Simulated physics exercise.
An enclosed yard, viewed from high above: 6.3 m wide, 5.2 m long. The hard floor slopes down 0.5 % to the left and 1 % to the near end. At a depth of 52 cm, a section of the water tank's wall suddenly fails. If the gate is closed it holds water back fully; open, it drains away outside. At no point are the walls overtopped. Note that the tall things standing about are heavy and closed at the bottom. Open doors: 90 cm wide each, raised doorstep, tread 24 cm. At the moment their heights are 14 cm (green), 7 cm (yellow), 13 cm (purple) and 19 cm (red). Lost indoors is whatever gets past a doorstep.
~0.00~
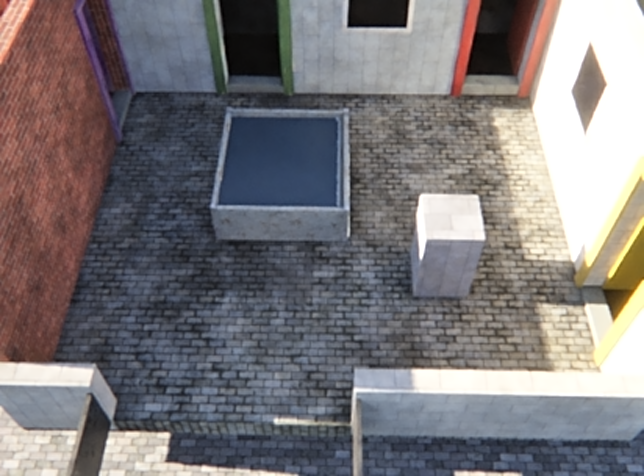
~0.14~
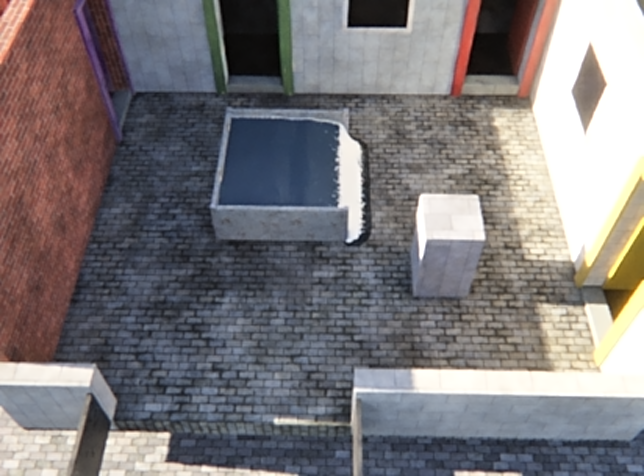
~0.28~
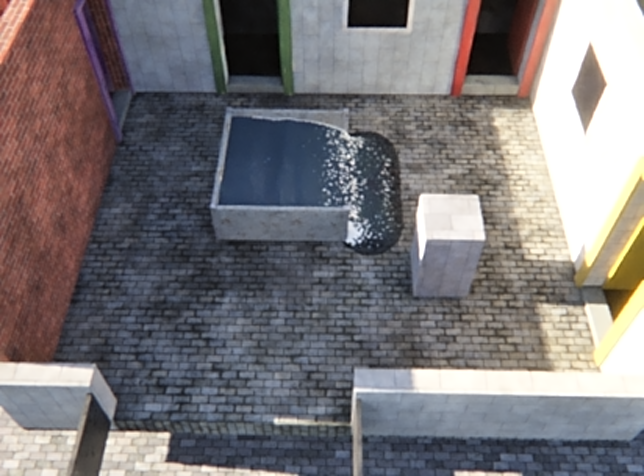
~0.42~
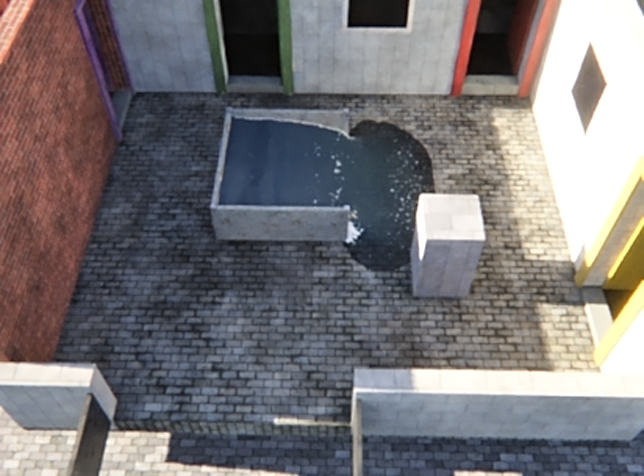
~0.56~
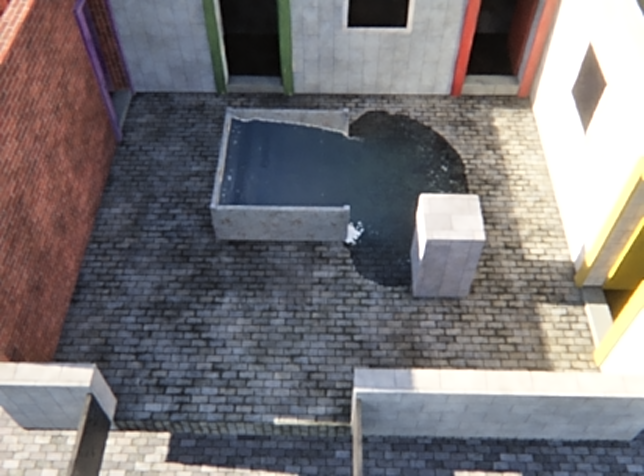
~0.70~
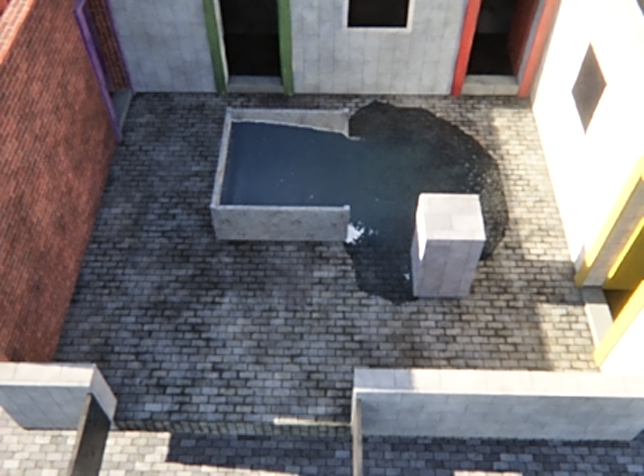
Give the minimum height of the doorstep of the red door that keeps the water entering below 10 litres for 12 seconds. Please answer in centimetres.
Minimum height: About 18 cm.
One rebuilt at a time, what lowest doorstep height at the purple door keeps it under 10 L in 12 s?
For purple, a step near 7.5 cm.
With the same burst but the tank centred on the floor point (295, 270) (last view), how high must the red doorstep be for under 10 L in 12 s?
About 15 cm.
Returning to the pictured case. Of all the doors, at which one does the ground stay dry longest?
It's the purple door.
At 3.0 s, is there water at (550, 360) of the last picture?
At that moment it's submerged.
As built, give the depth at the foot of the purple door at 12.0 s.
About 4.0 centimetres deep.
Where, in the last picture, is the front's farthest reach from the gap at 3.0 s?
Around pixel (597, 408).
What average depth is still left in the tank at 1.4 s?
It averages roughly 24 centimetres.
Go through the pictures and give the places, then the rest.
The water tank at (284, 161) is whole and still, 52 cm deep; the red door at (503, 41) is dry, in the first picture.
Water pours out at (343, 180) and has run 0.3 m, to (363, 236); about 6 cm deep outside, 52 cm at the back, in the second picture.
The gap is at (343, 181), the front 0.7 m out at (395, 233); the back of the water tank holds 52 cm, in the third picture.
The front is at a hidden place, 1.2 m from the gap at (343, 182); 2.5 m2 of floor is wet, 51 cm left at the back, in the fourth picture.
The gap is at (343, 182), the front 1.6 m out at a hidden place; the back of the water tank holds 46 cm, in the fifth picture.
Water pours out at (343, 182) and has run 2.1 m, to (501, 220); about 5 cm deep outside, 45 cm at the back; the red door at (503, 41), 3.0 m from the gap, is still 1.1 m from the nearest water, in the sixth picture.
After 1.4 s water covers 30 % of the floor, deepest (24 cm) near (547, 207); it has not reached the red door.
After 3.0 s water covers 40 % of the floor, deepest (22 cm) near (581, 408); 20 cm at the red door, 6 litres in over its 19 cm doorstep.
After 12.0 s water covers 90 % of the floor, deepest (8 cm) near (43, 398); 0 cm at the red door, 9 litres in over its 19 cm doorstep.
At the red door as built, the water arrived by 1.5 s and peaked near 23 cm at 2.6 s.
Run again over the same 12 s with other heights there, 18 litres in over 16 cm, 4 litres over 21.5 cm. The limit of 10 litres is kept from about 18 cm up.
